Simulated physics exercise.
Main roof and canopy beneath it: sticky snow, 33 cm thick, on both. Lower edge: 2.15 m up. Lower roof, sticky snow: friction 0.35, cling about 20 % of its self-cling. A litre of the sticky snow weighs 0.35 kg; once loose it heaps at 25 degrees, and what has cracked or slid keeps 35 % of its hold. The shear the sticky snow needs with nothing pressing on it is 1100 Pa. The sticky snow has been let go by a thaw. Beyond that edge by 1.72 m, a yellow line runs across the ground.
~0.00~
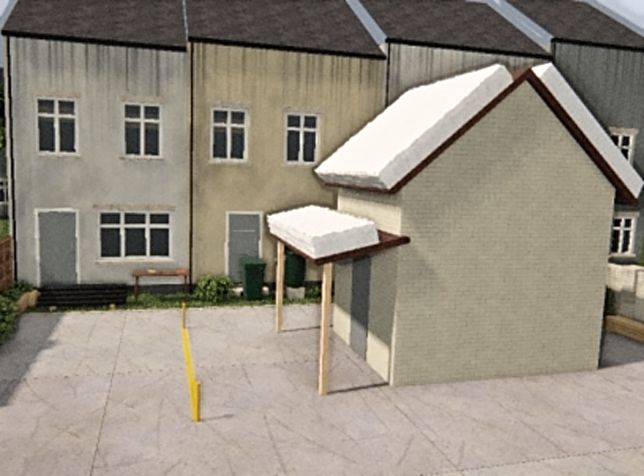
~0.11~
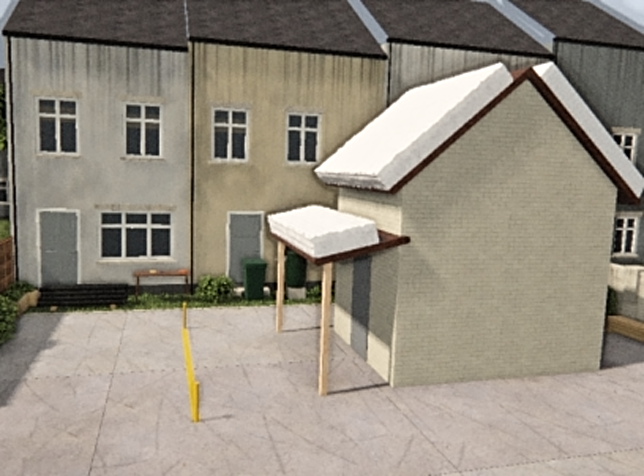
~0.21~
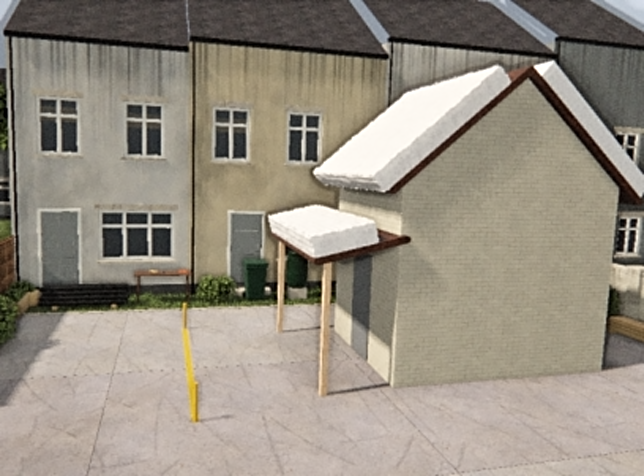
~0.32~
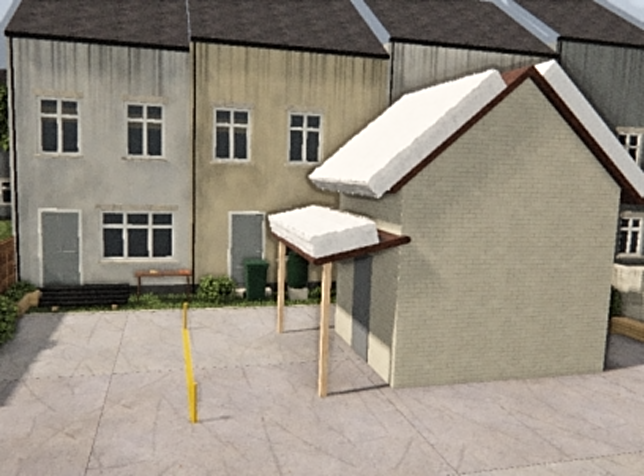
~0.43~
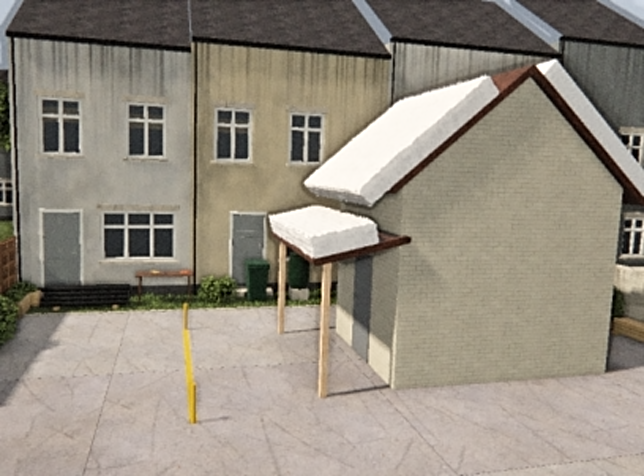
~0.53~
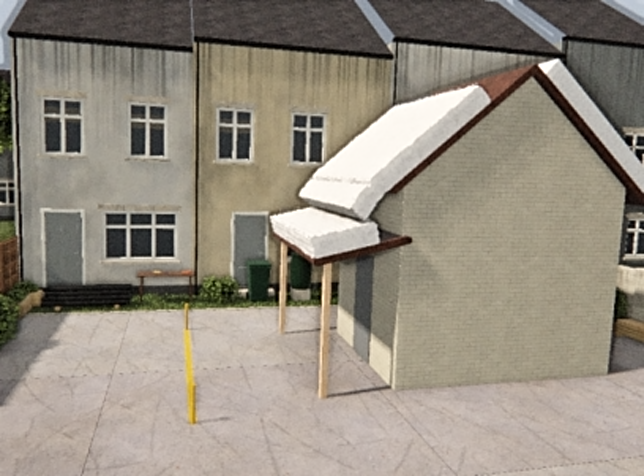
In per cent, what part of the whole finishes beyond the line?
I would say some 37 percent of the snow lies beyond it.
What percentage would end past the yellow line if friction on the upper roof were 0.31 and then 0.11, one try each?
Respectively 35 percent and 40 percent.
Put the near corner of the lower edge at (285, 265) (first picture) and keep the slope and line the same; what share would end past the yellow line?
That would be roughly 35 percent.
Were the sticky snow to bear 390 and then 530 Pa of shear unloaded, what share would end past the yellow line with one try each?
Result: 50 % for the first case, 50 % for the second.
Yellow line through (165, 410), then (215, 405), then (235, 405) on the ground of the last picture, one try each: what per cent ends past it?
About 25 %, 45 %, 60 %.
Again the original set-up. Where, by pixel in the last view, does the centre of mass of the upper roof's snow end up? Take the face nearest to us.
I'd place it around (196, 387).
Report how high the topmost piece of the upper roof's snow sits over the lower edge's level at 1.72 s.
About 0.4 m.
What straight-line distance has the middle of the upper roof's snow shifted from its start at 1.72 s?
Straight-line shift: Around 4.4 m.
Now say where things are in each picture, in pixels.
The first frame shows foremost bit of the sticky snow at (388, 183).
The second frame shows foremost bit of the sticky snow at (388, 167), its middle shifted 2.3 cm, 1 % of it past the upper edge, in one piece.
The third frame shows foremost bit of the sticky snow at (384, 186), its middle shifted 9.4 cm, 4 % of it past the upper edge, in one piece.
The fourth frame shows foremost bit of the sticky snow at (379, 172), its middle shifted 21 cm, 8 % of it past the upper edge, in one piece.
The fifth frame shows foremost bit of the sticky snow at (370, 185), its middle shifted 39 cm, 15 % of it past the upper edge, in one piece.
The sixth frame shows foremost bit of the sticky snow at (361, 192), its middle shifted 62 cm, 24 % of it past the upper edge, cracking.
After 1.08 s, none is below the lower edge and 0 % is past the line.
After 1.72 s, 64 % is below the lower edge and 14 % is past the line.
After 2.36 s, 85 % is below the lower edge and 37 % is past the line.
After 3.00 s, 85 % is below the lower edge and 37 % is past the line.
After 3.10 s, 85 % is below the lower edge and 37 % is past the line.
